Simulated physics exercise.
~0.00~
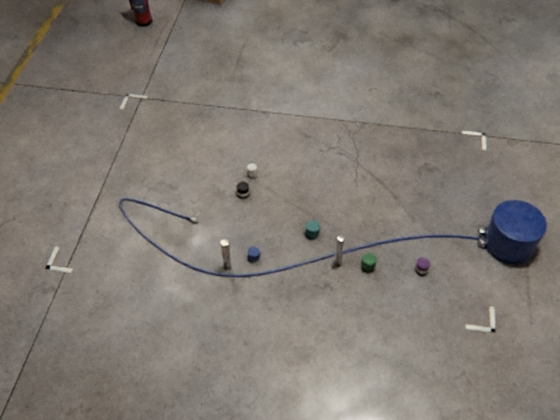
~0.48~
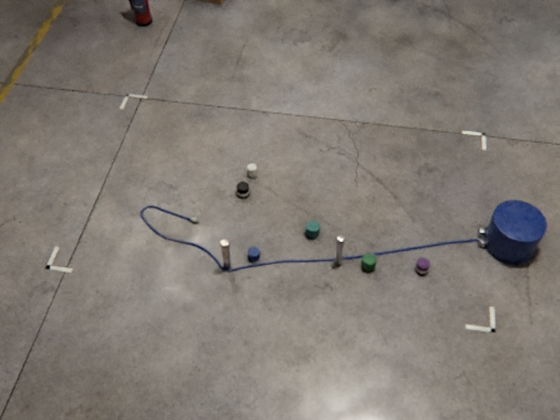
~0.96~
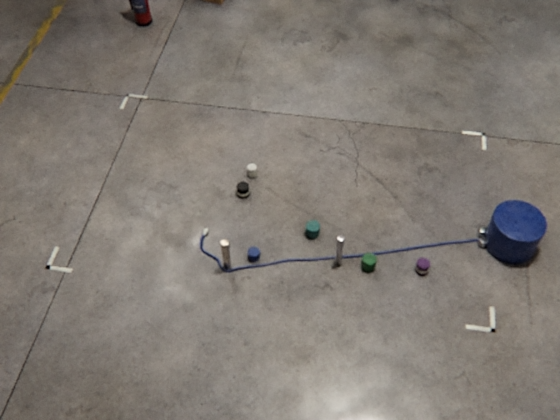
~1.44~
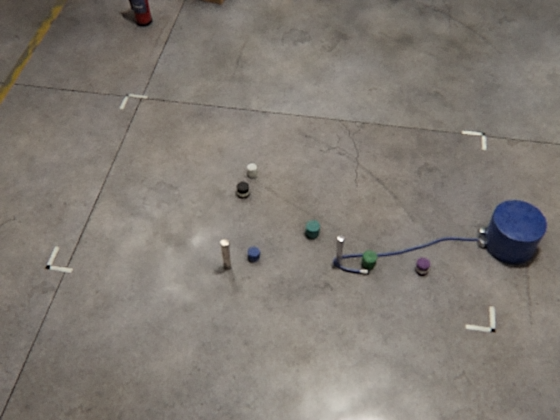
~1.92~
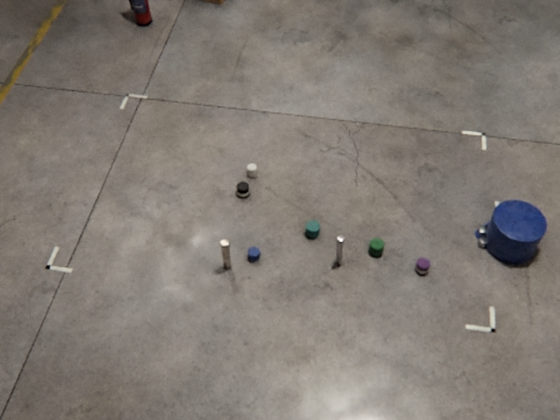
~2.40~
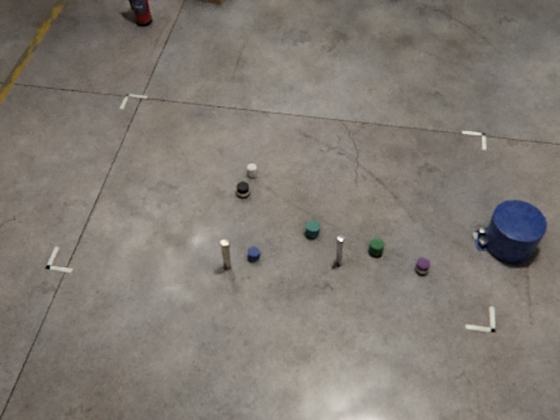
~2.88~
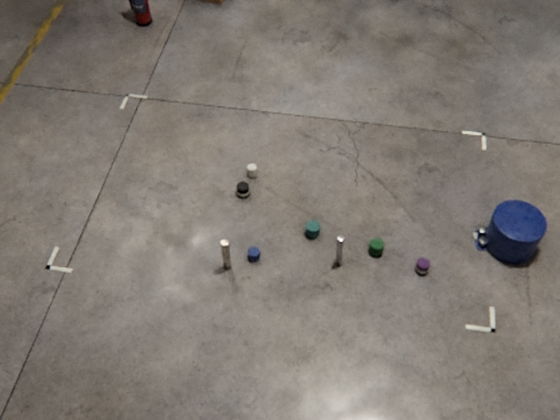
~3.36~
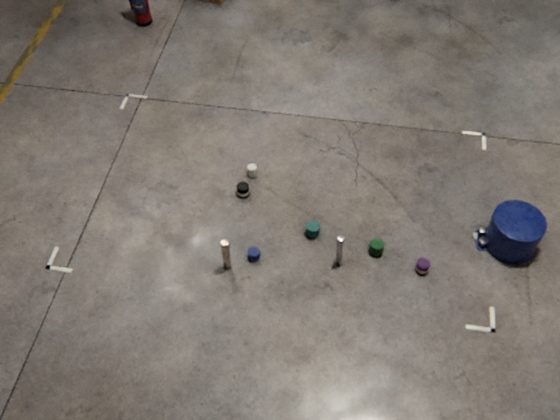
We see a blue lead stretched across a concrete floor past two upright posts and six small containers. It retracts rightward to a blue drum-shaped cleaner, the green tub shifting slightly right and up, and finally only a short end remains at the cleaner while the teal tub stays put.
